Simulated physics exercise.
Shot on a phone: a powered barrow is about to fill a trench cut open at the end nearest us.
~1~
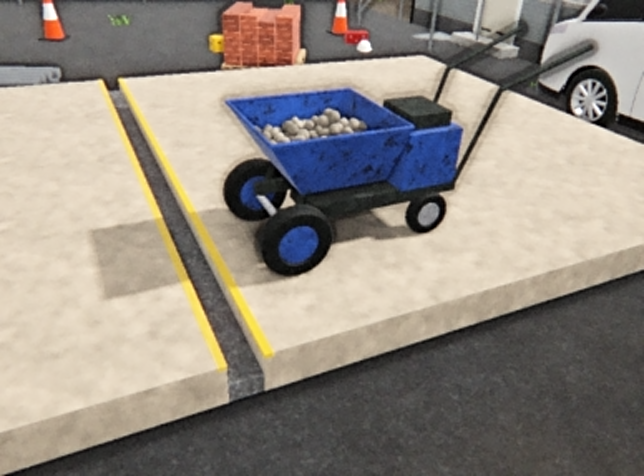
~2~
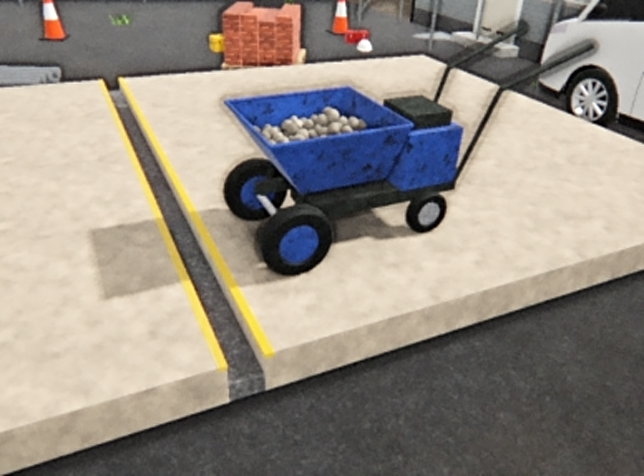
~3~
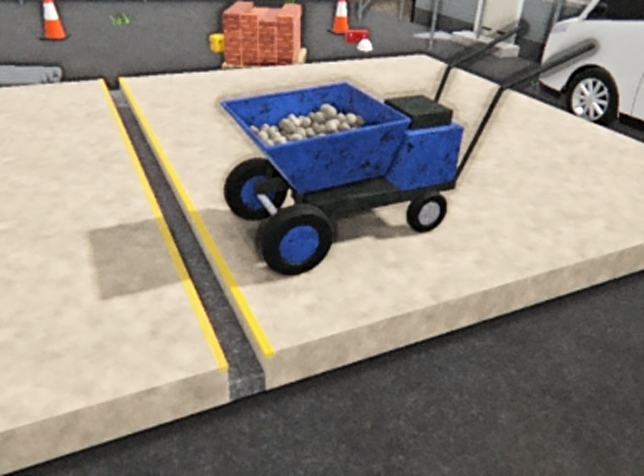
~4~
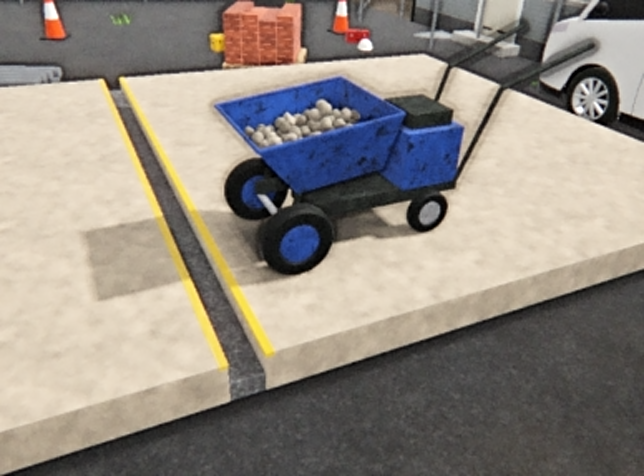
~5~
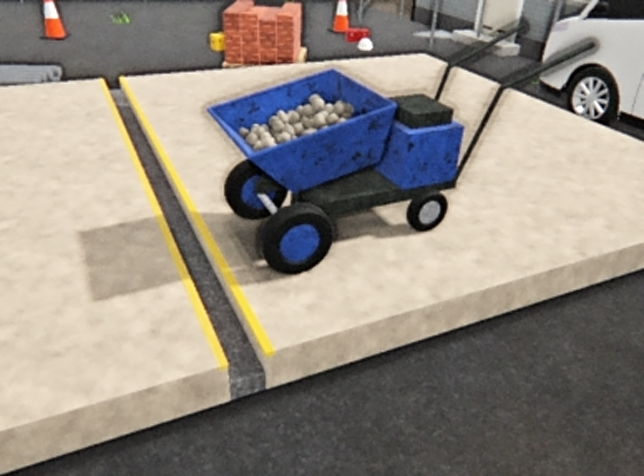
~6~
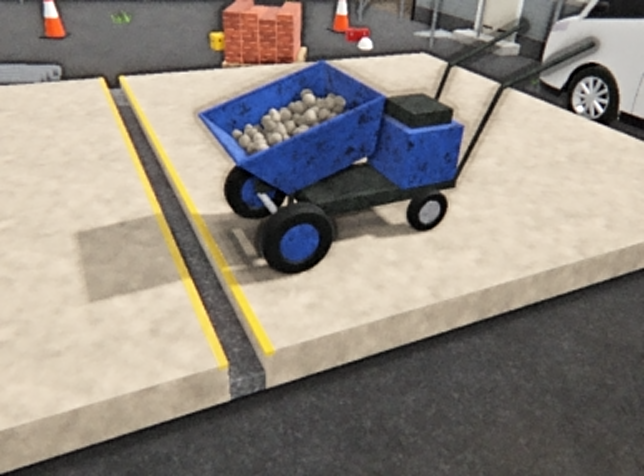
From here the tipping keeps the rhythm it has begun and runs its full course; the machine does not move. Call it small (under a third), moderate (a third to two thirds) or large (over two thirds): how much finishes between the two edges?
Small.
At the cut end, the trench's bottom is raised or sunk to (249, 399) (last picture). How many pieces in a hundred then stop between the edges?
Something close to 10 per cent.
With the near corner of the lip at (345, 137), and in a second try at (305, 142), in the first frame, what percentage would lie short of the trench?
Position 1 near 30 %, position 2 near 0 %.
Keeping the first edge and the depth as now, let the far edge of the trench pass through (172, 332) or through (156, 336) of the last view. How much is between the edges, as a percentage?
40 % and 60 %, give or take.
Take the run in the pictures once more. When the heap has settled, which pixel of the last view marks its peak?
At about (145, 250).
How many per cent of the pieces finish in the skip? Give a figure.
All told, it is near 0 percent.
Soon, skip tipped steeply; all in the skip.
A while on, skip tipped right over; nearly all in the skip; a small part beyond it; a stray few falling.
Towards the end, skip tipped right over; about a quarter in the skip; most beyond it.
Finally, skip tipped right over; a small part in or heaped over the trench; nearly all beyond it.
